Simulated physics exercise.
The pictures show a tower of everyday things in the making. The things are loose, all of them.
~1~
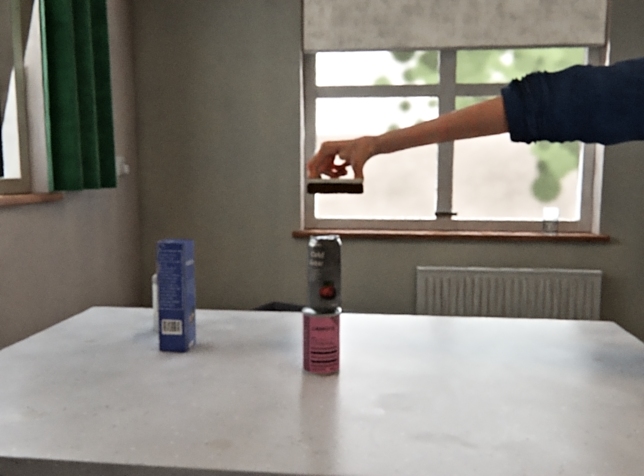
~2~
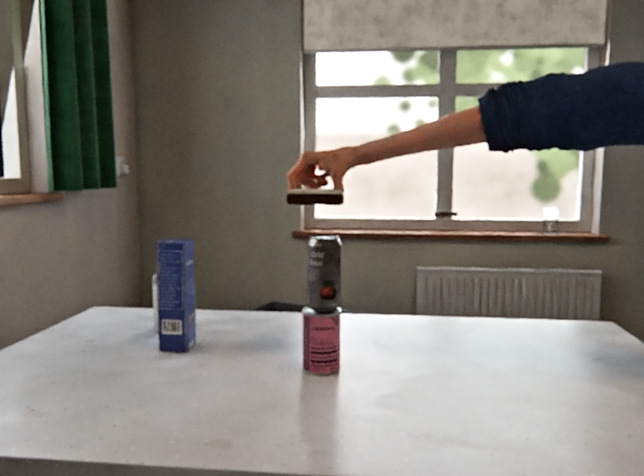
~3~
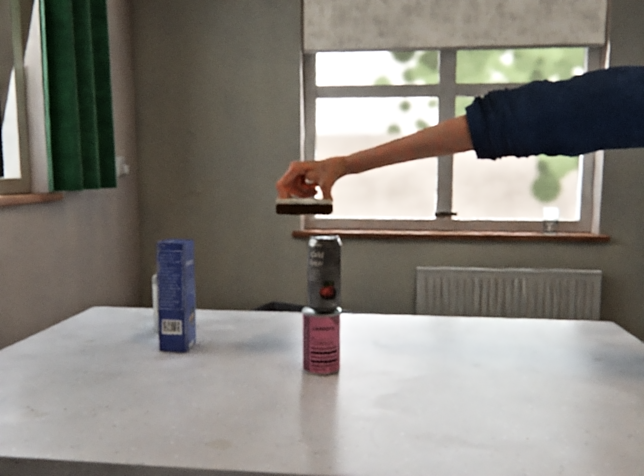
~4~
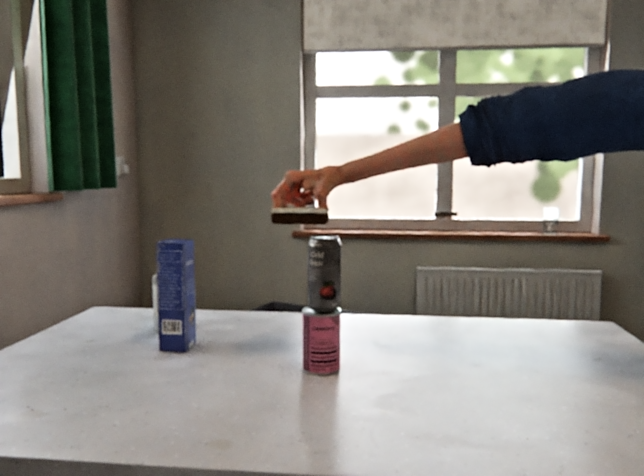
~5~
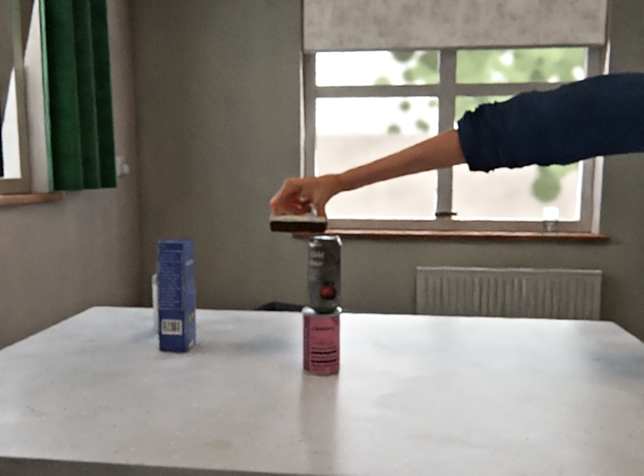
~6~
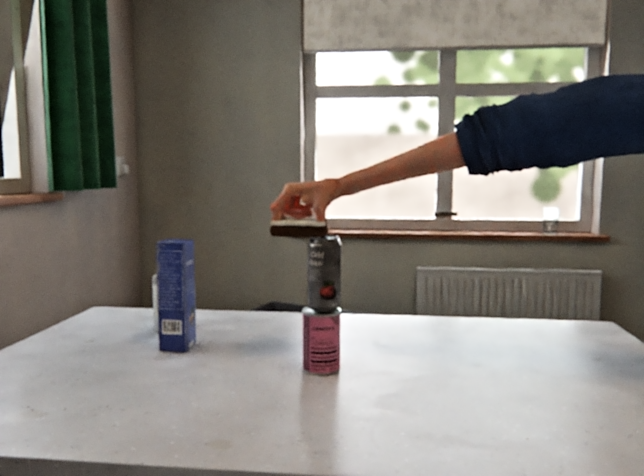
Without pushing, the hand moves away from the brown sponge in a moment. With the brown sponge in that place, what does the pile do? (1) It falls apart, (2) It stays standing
It falls apart (1).
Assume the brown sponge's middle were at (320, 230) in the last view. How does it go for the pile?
Stands firm.
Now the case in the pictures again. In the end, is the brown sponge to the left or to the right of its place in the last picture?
To the left.
Then, 0.30 s on from there, brown sponge now fallen.
Then, 0.40 s on from there, things are still on the move.
Then, 0.50 s on from there, as before.
In the end, fallen, brown sponge; the other 4 unmoved. At the end, from the last picture's camera, brown sponge near (174, 361). The pile comes apart.
